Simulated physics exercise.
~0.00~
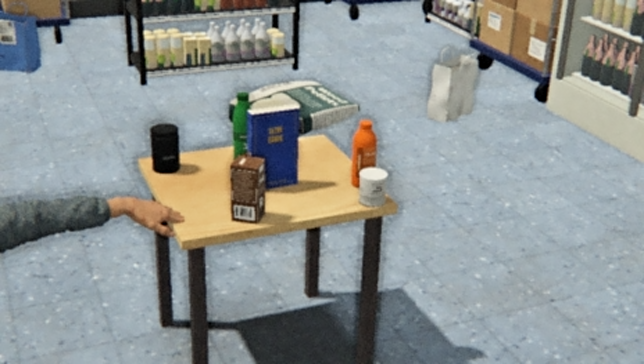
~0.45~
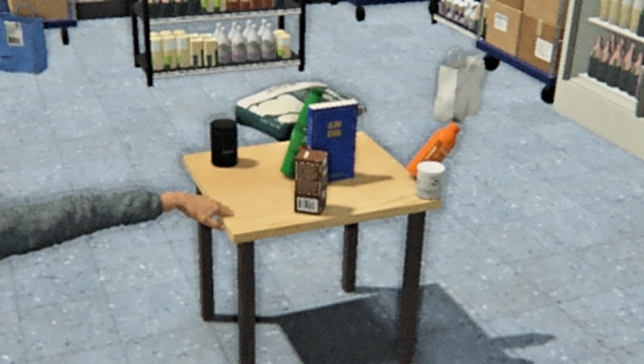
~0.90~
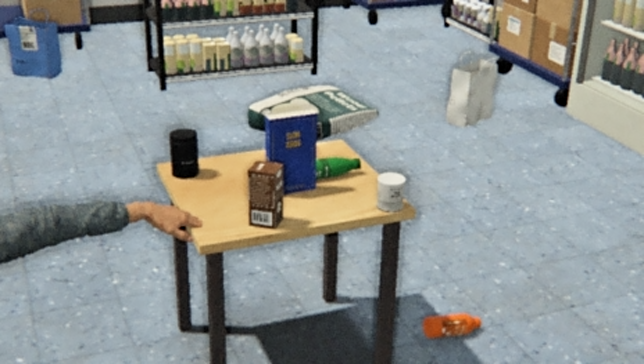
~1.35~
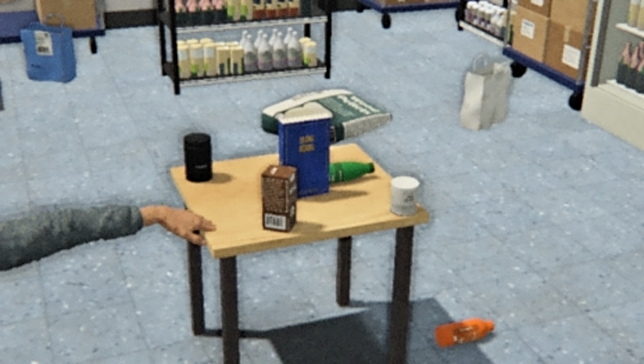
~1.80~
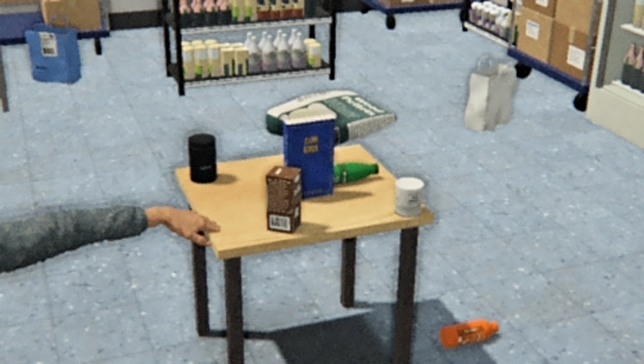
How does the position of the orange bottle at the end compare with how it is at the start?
The orange bottle stands upright on the table at the start, but at the end it lies on its side on the floor.
The table jerks right and back, tipping over a green bottle and dropping an orange one.
